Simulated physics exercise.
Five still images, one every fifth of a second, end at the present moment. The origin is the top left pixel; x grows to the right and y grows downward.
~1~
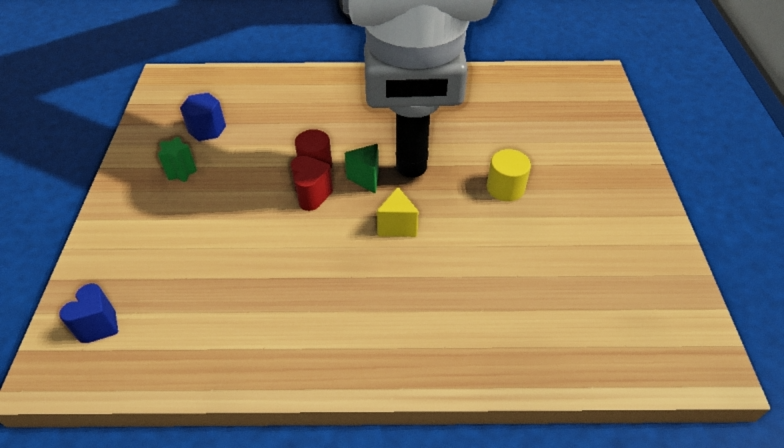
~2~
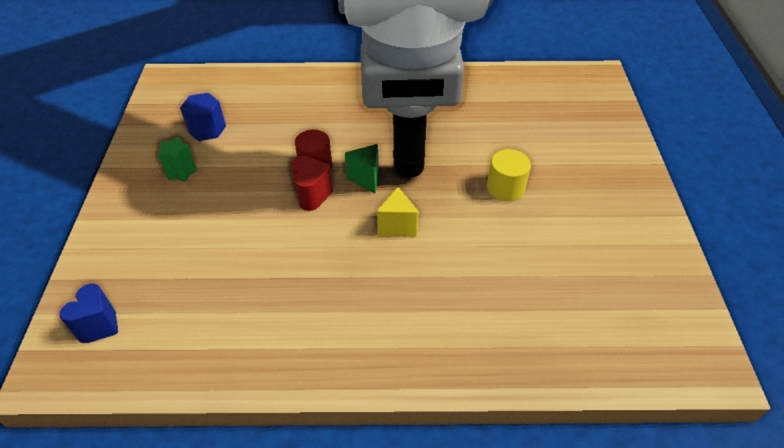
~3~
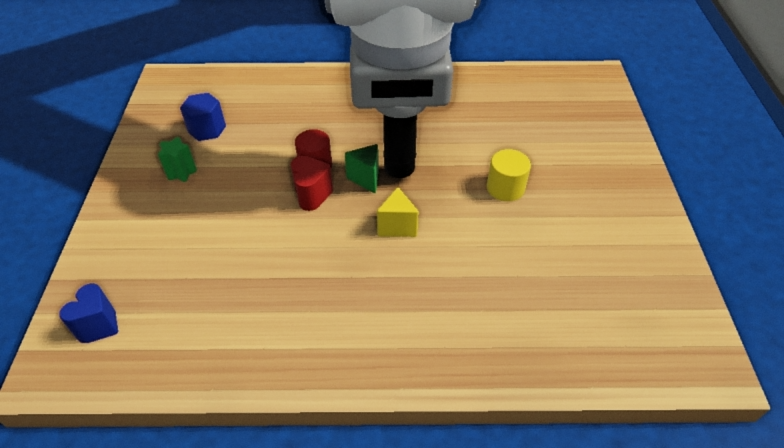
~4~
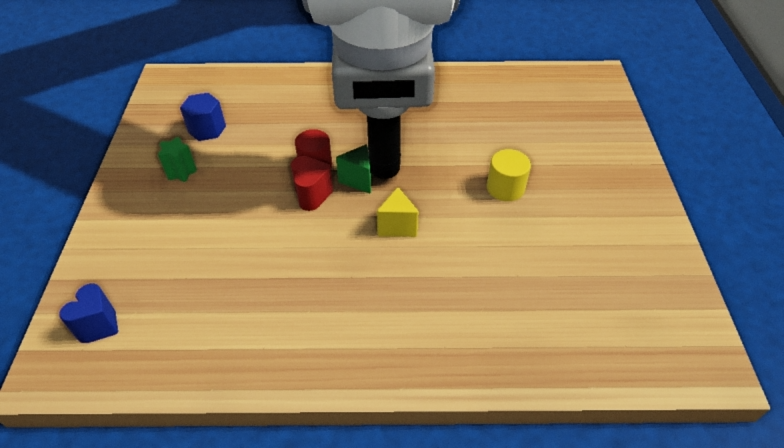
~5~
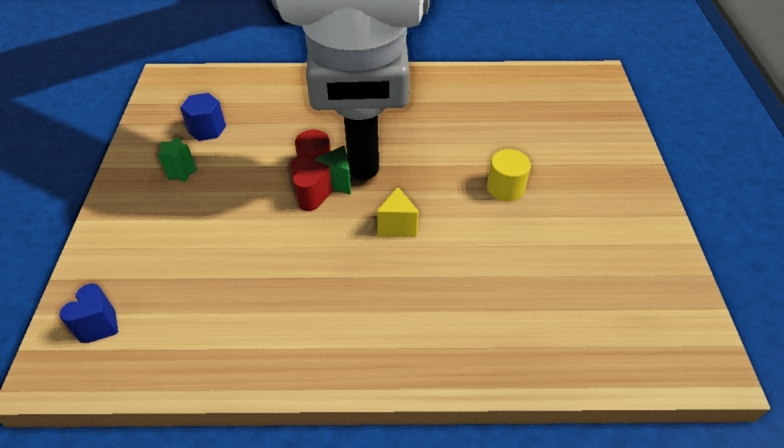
A grey robot arm with a black rod reaches over a pale wooden board on a blue surface, seen from above at an angle. Red, green and yellow blocks sit near the rod, with a blue block and a green one at upper left and a blue heart at lower left. The rod slides left and pushes the green triangle a short way against the red blocks, while the camera stays still.
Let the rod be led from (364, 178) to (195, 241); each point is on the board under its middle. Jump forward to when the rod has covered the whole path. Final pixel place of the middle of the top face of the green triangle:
I'd guess (153, 224).
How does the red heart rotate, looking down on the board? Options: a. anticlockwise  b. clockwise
(a)
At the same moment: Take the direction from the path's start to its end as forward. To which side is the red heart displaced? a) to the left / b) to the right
(a)
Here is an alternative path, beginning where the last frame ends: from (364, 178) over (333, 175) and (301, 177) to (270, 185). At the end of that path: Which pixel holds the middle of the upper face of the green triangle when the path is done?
The top centre is at (237, 170).
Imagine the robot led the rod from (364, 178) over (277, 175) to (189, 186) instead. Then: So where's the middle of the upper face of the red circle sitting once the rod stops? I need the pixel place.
Its top face will be centred at roughly (282, 127).
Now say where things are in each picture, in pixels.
Tip of the rod at (412, 168), middles of tops, red heart at (308, 169), red circle at (312, 140), green triangle at (365, 154), in the first frame.
Rod at (409, 168), nothing pushed, in the second frame.
Rod at (400, 169), nothing pushed, in the third frame.
Rod at (385, 169), green triangle at (357, 156), in the fourth frame.
Rod at (364, 170), red heart at (308, 170), red circle at (312, 140), green triangle at (336, 157), in the fifth frame.
On the path given first. One third of the way, rod at (310, 190); red heart at (262, 193); green triangle at (279, 176).
Two thirds of the way, rod at (252, 212); red heart at (221, 223), turned 25° anticlockwise; green triangle at (217, 202), turned 25° anticlockwise.
At the end, rod at (192, 234); red heart at (212, 234), turned 55° anticlockwise; red circle unmoved; green triangle at (153, 224), turned 15° anticlockwise.
